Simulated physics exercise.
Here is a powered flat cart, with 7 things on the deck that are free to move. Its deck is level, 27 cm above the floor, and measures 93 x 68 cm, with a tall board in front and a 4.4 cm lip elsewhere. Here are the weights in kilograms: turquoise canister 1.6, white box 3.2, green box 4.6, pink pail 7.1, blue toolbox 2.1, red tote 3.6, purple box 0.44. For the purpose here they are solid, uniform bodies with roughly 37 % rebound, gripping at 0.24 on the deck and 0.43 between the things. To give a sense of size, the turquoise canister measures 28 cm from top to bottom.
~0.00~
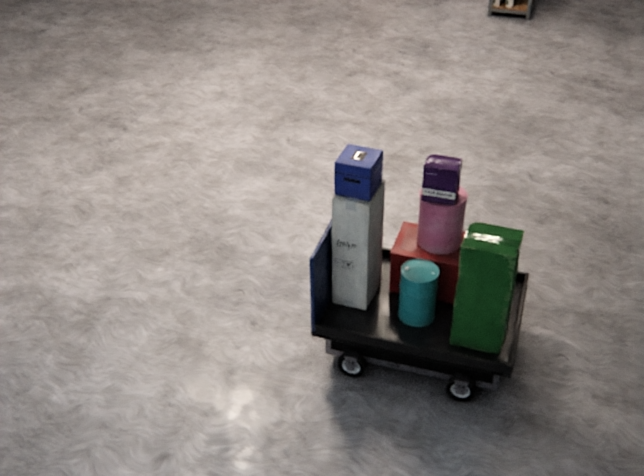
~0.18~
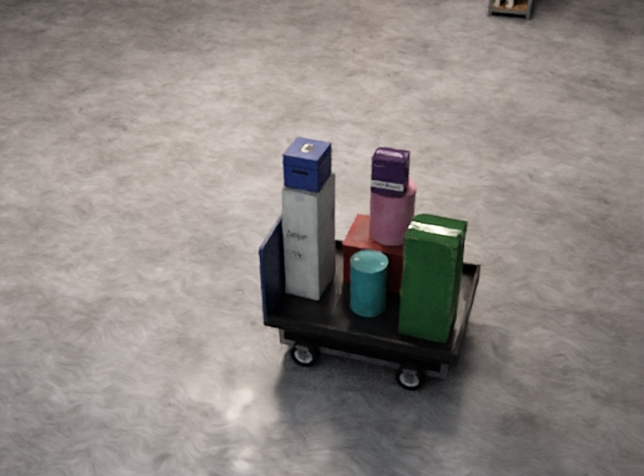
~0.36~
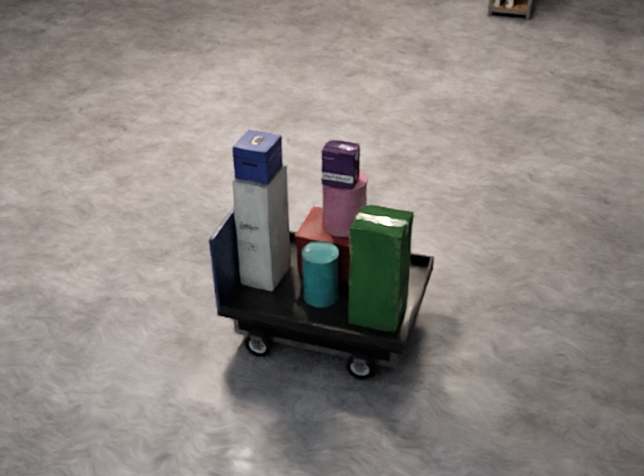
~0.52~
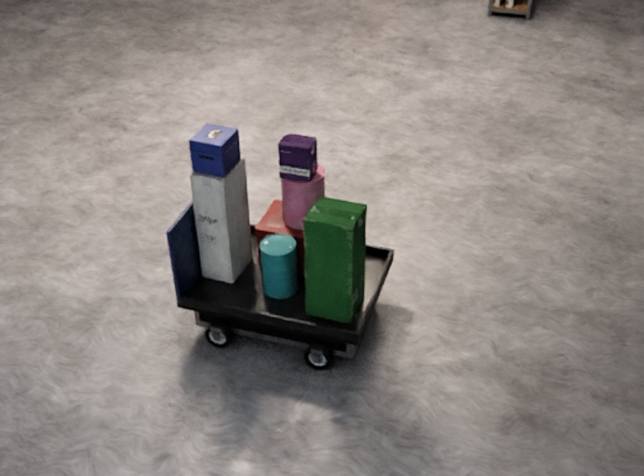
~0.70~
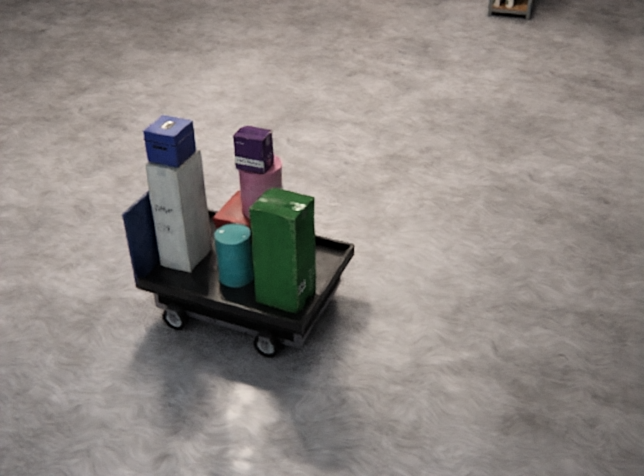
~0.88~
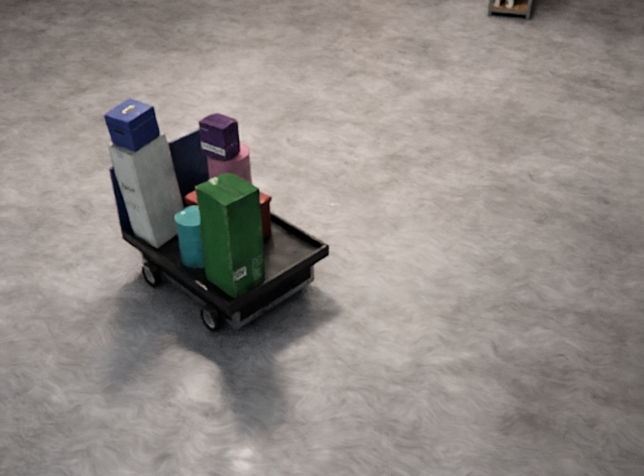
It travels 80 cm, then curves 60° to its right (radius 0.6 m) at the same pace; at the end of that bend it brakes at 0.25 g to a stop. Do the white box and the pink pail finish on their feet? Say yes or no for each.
White box - no; pink pail - yes.
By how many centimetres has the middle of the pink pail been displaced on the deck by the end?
Roughly 26 cm.
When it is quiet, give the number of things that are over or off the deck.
Count: 3.
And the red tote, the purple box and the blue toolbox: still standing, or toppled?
Here's how it ends: The red tote never goes down, the purple box never goes down, and the blue toolbox comes down.
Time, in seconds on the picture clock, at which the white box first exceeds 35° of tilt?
That first happens close to 1.1 seconds.
By 1.08 s, cart has run 151 cm, turned 53°; white box and blue toolbox now off the deck; pink pail 23 cm from its spot near (211, 154); purple box tilted 3°.
By 1.38 s, cart has run 191 cm, turned 60°; pink pail 24 cm from its spot near (206, 123); purple box tilted 7°; green box tilted 18°.
By 1.78 s, cart has run 213 cm, turned 60°; green box now off the deck; pink pail 25 cm from its spot near (202, 104); purple box 31 cm from its spot.
By 2.38 s, cart has run 213 cm, turned 60°, stopped; pink pail 25 cm from its spot near (202, 103); purple box 31 cm from its spot; red tote 20 cm from its spot.
When it is over (4.6 s), off the deck and tipped over, white box, green box and blue toolbox; not toppled but over 10 cm from the start, turquoise canister, pink pail, red tote and purple box. In the last view, white box near (106, 147), pink pail near (202, 103).
